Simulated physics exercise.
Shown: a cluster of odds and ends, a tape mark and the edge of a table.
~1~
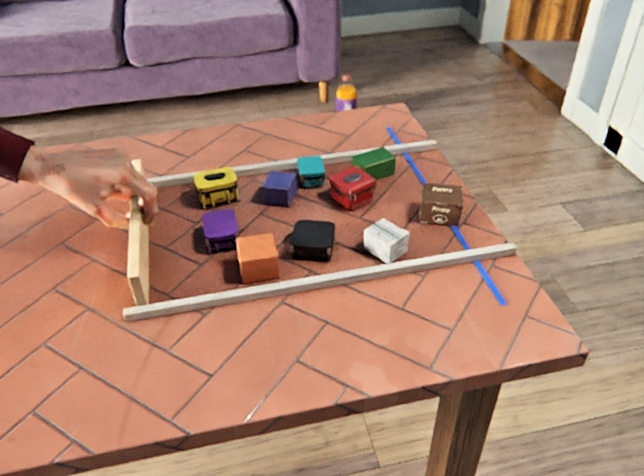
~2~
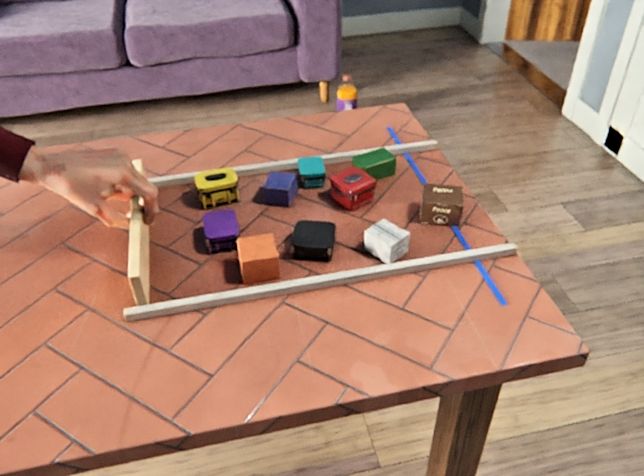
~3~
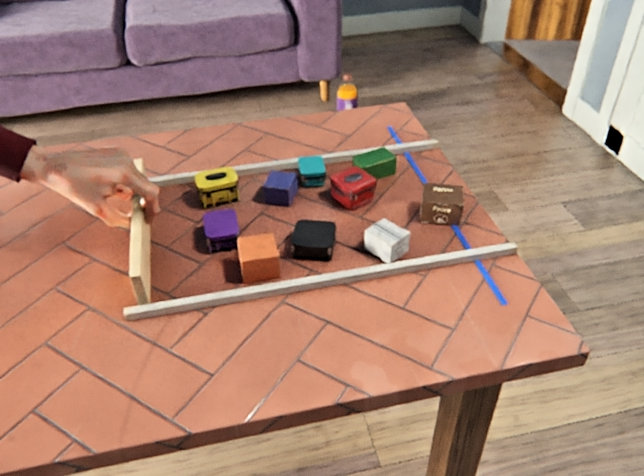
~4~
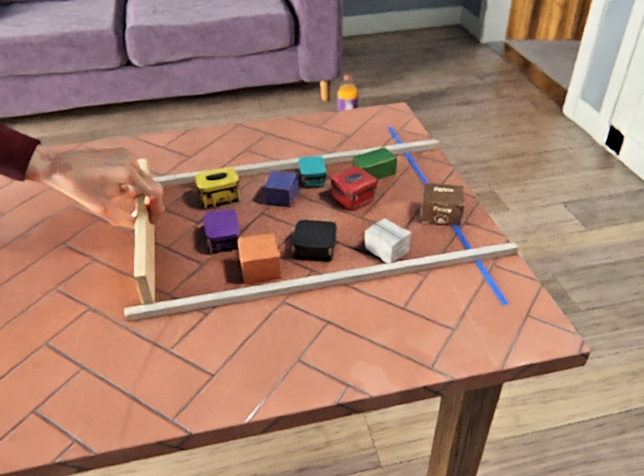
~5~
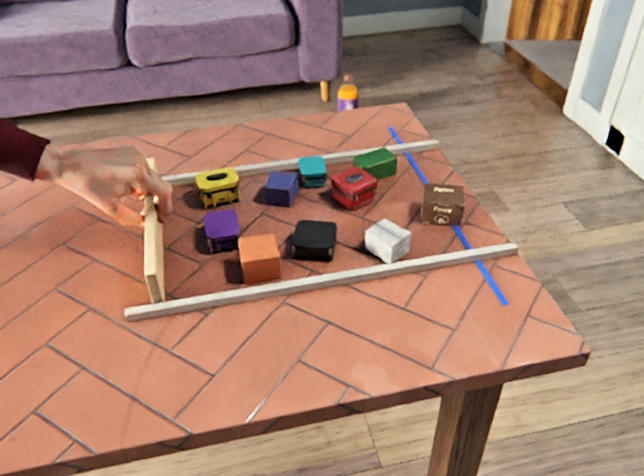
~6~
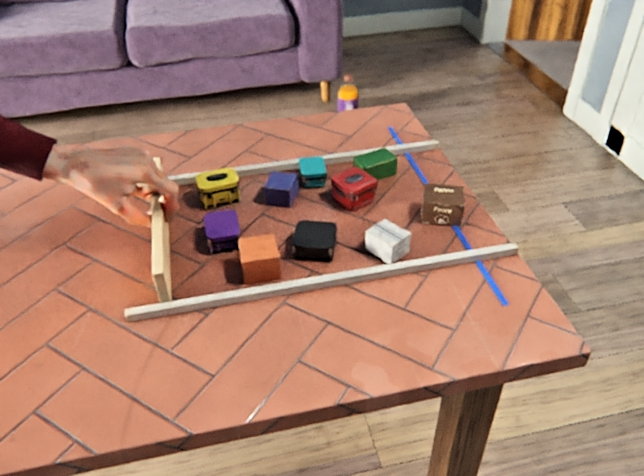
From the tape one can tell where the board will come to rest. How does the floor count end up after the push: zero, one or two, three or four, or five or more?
Band: Five fallers or above.
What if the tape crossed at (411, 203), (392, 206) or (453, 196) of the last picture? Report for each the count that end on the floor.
Down on the floor: 2, 1 and 6.
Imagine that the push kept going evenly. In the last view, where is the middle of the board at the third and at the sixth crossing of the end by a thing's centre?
First around (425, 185), then around (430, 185).
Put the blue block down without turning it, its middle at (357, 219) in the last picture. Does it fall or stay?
From that start the object does not stay.
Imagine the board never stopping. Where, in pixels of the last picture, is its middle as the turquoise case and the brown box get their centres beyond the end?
About (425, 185), and about (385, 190) for the other.
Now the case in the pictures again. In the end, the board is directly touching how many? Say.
Result: 4 in all.
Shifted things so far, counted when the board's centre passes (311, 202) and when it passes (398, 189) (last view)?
At the first spot the count is 9, and at the second it is 10.
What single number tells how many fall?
Count: 6.
A little later, none off yet; brown box at rest near (443, 205); green block at rest near (375, 166); white box at rest near (388, 241).
Next, none off yet; brown box at rest near (443, 205); green block shifted a little near (390, 165); white box shifted a little near (402, 245).
Later still, none off yet; brown box shifted about its own width near (490, 197); green block shifted well along near (452, 160); white box shifted well along near (465, 237).
When it is over, the number that fall off is five or more; down, black case, turquoise case, red case, white box, green block and brown box.
